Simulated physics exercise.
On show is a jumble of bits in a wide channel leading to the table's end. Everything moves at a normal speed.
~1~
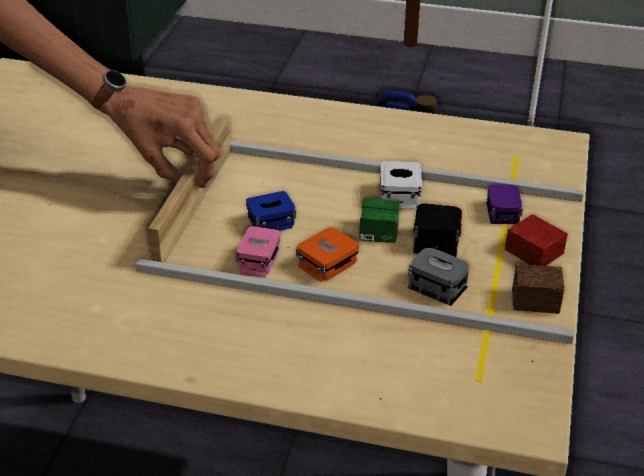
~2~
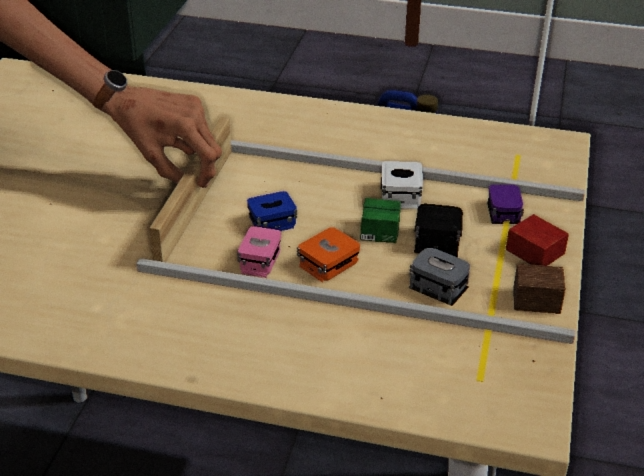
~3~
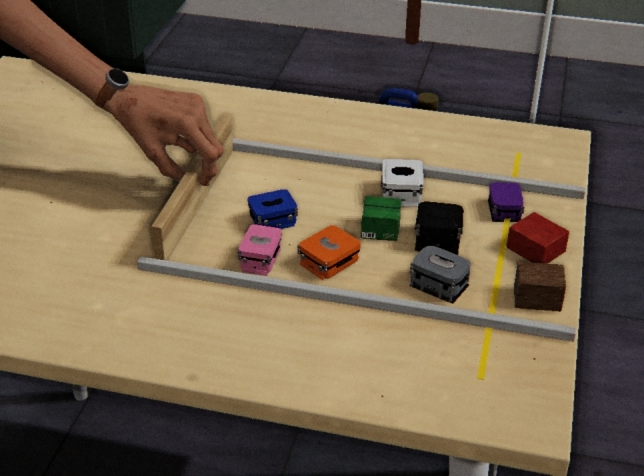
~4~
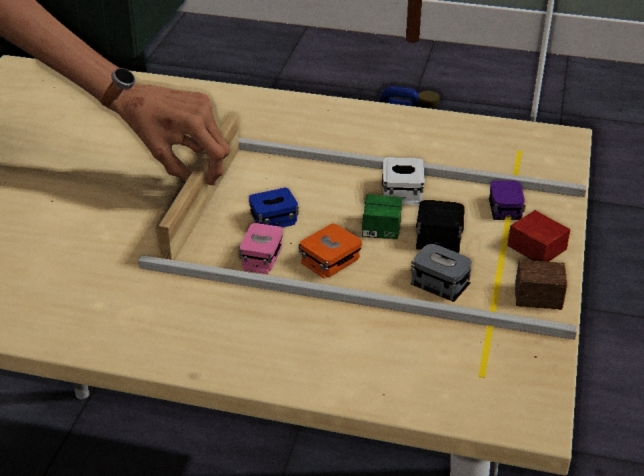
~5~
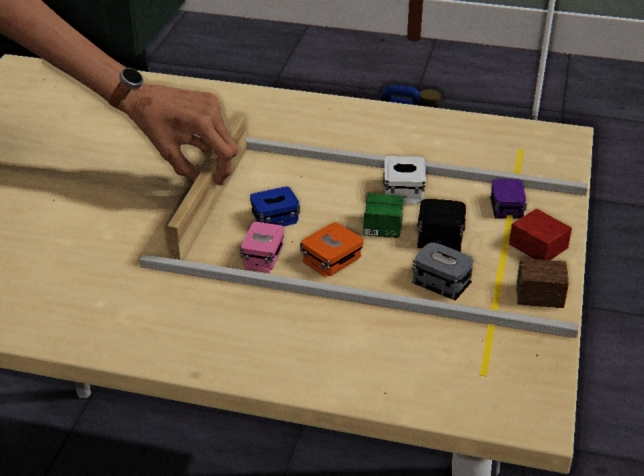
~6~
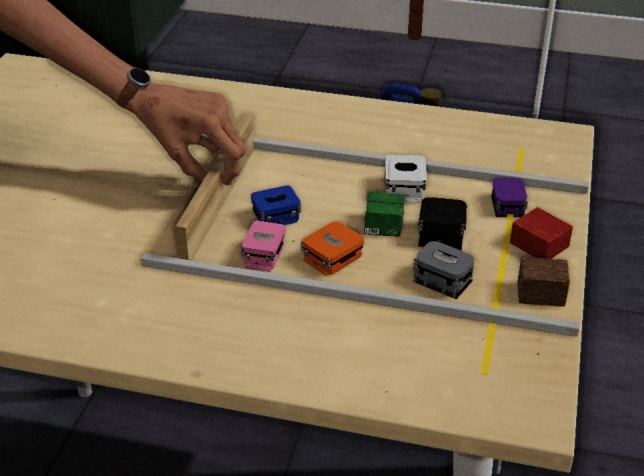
On a wooden table, a hand slid an upright board slowly to the right between two grey rails, toward a group of small colourful cases and blocks, which stayed where they were.
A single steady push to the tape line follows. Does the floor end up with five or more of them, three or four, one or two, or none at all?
Three or four drops.
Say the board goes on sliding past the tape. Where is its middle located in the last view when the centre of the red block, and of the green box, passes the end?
(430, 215) and then (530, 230), give or take.
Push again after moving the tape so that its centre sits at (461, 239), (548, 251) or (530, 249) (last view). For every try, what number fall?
Down on the floor: 2, 7 and 5.
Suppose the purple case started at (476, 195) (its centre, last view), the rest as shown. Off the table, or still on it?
From that start the object is safe.
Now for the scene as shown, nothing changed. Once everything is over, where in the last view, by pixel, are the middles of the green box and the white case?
Green box: (569, 237); white case: (533, 198).
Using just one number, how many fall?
It comes to 4.
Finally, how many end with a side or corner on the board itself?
It's 3.
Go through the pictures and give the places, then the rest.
Brown block (538, 289); red block (536, 242); purple case (504, 205); board (193, 187); tape (500, 252), in the first frame.
Red block (537, 242); board (194, 187), in the second frame.
Purple case (505, 203); grey case (441, 274), in the third frame.
Brown block (541, 285); green box (382, 217), in the fourth frame.
Red block (540, 236); pink case (263, 248), in the fifth frame.
Brown block (543, 282); red block (541, 235); purple case (509, 198); board (219, 184); tape (506, 245), in the sixth frame.
A little later, none off yet; brown block at rest near (543, 282); red block at rest near (541, 235); purple case at rest near (509, 198).
Next, none off yet; brown block moving near (555, 284); red block shifted about its own width near (571, 237); purple case at rest near (509, 198).
When it is over, the number that fall off is three or four; down, black case, grey case, red block and brown block.
